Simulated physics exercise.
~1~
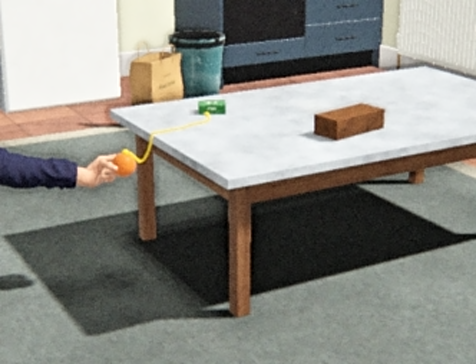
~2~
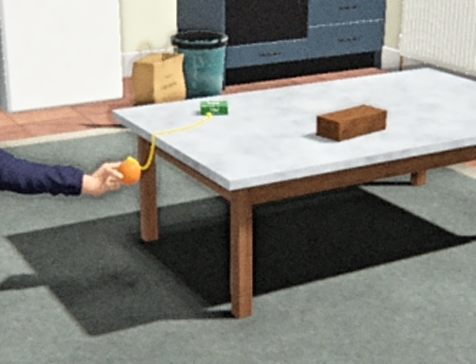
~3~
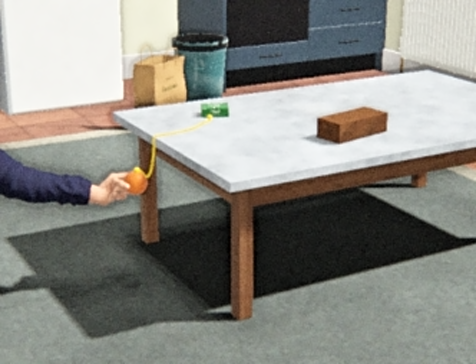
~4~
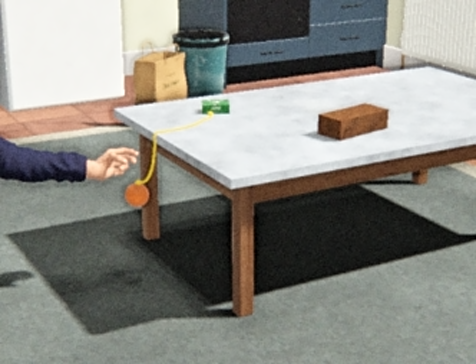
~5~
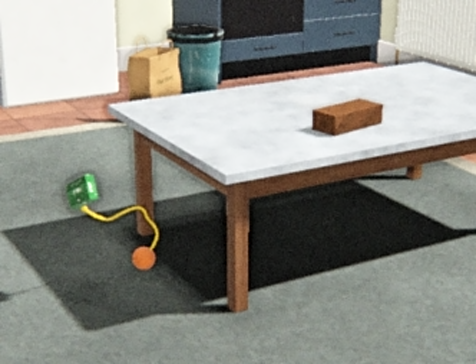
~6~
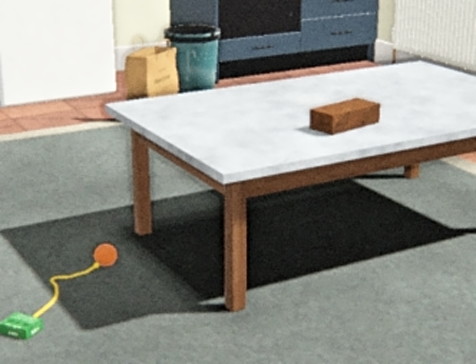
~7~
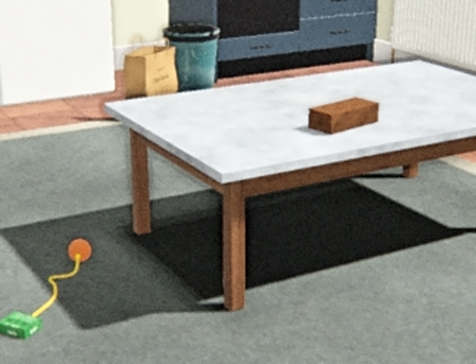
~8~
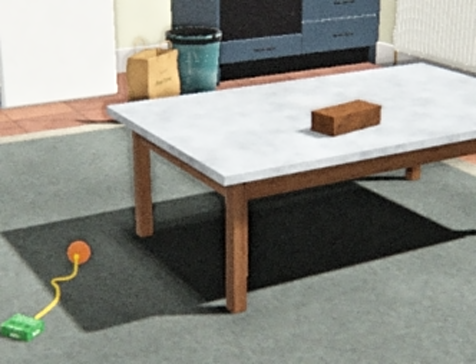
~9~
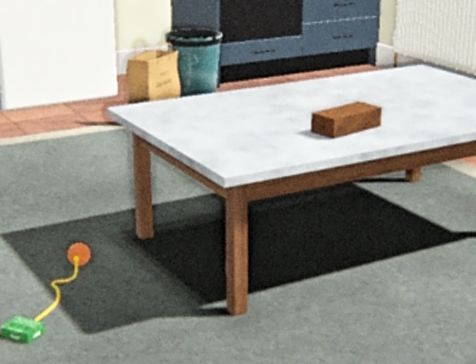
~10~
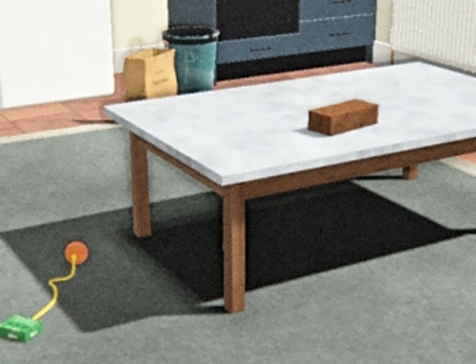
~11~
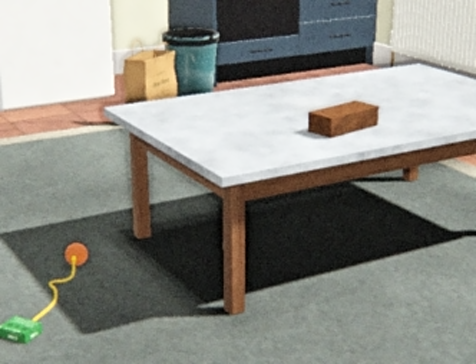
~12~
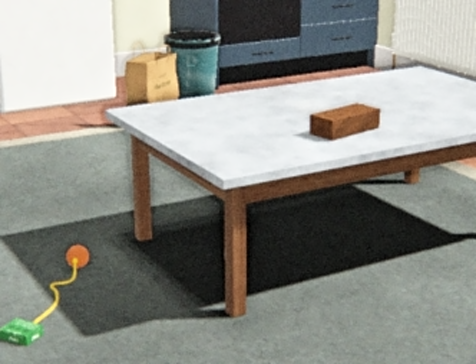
The footage shows a hand at the left lowering an orange tied by a yellow cord to a small green box on a white-topped table, then letting go. The orange drops, the box is pulled off after it, and both end up on the floor while a brick stays on the table.
